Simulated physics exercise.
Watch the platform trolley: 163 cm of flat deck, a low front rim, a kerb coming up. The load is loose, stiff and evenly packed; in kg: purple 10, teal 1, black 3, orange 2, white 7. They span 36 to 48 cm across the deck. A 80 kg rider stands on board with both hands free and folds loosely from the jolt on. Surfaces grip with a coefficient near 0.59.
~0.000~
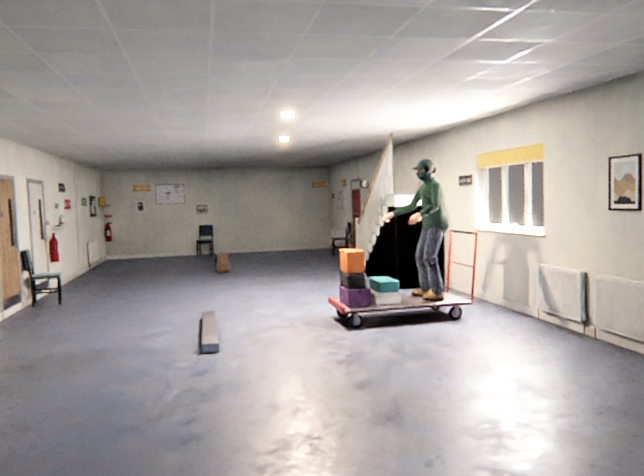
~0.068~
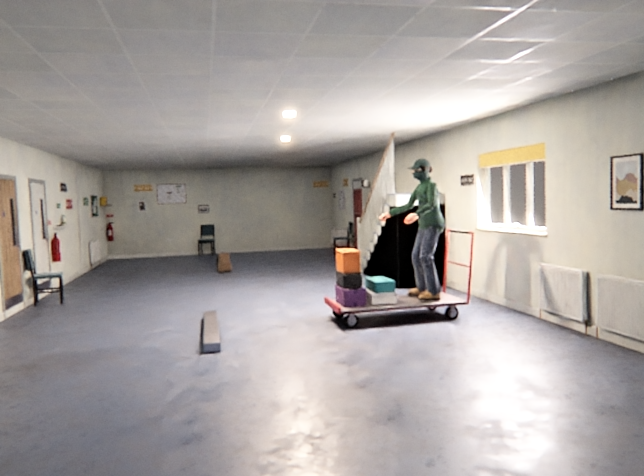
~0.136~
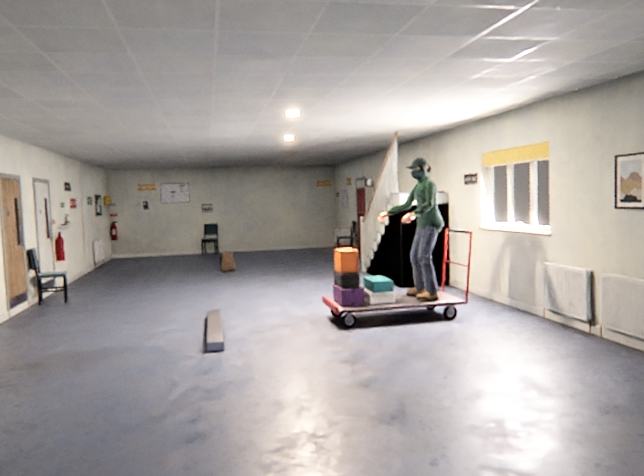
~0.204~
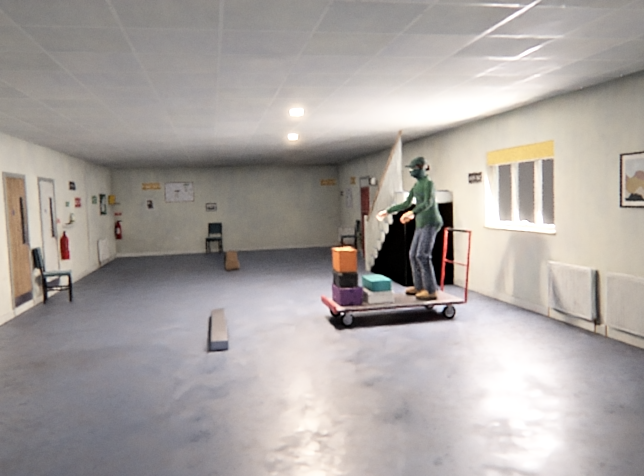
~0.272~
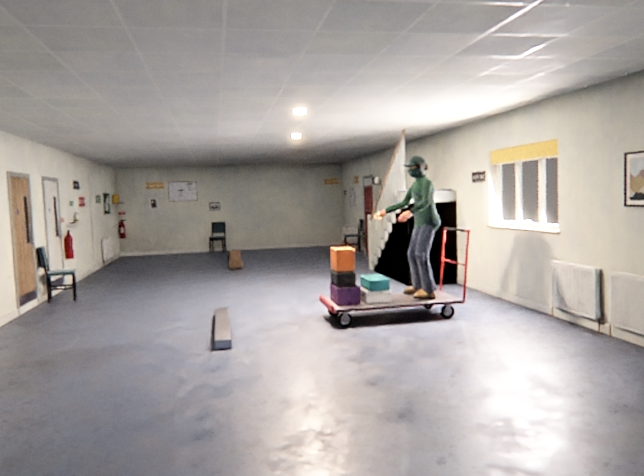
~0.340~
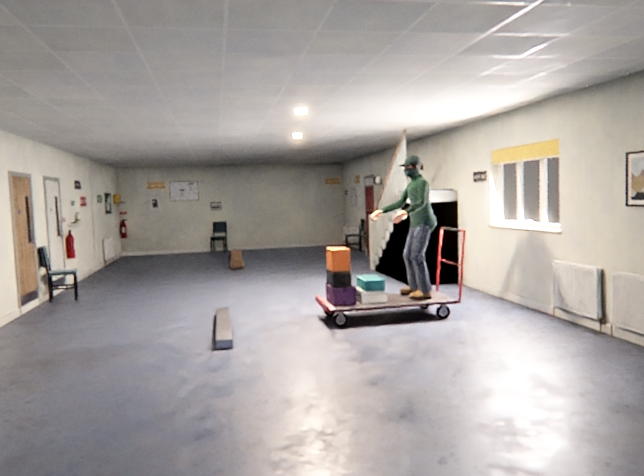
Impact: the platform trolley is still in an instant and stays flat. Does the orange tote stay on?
In the end the orange tote keeps its place on the deck.
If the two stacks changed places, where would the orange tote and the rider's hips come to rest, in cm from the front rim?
In that case orange 70 past, hips 110 behind.
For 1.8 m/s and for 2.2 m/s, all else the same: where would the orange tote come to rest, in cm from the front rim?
First 60 cm past, then 130 cm past.
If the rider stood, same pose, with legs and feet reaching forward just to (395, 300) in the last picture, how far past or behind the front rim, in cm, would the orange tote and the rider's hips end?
Then orange 10 behind, hips 110 behind.
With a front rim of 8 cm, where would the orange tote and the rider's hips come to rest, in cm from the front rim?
In that case orange 10 behind, hips 110 behind.
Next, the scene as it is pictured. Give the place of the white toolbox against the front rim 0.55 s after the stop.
Some 50 cm behind it.
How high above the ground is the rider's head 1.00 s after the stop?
Roughly 60 cm above it.
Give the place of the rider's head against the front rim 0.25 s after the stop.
Some 100 cm behind it.
Impact comes at 1.51 s.
After 1.76 s the orange tote is 13 cm behind the rim, tilted 0°, near (231, 265) in the last picture's view.
After 2.06 s the orange tote is 13 cm behind the rim, tilted 0°, near (231, 265) in the last picture's view.
After 2.51 s the orange tote is 13 cm behind the rim, tilted 0°, near (231, 265) in the last picture's view.
At rest, 2.7 s, nothing is past the rim; behind it, purple parcel, teal tote, black suitcase, orange tote, white toolbox and the rider's hips.
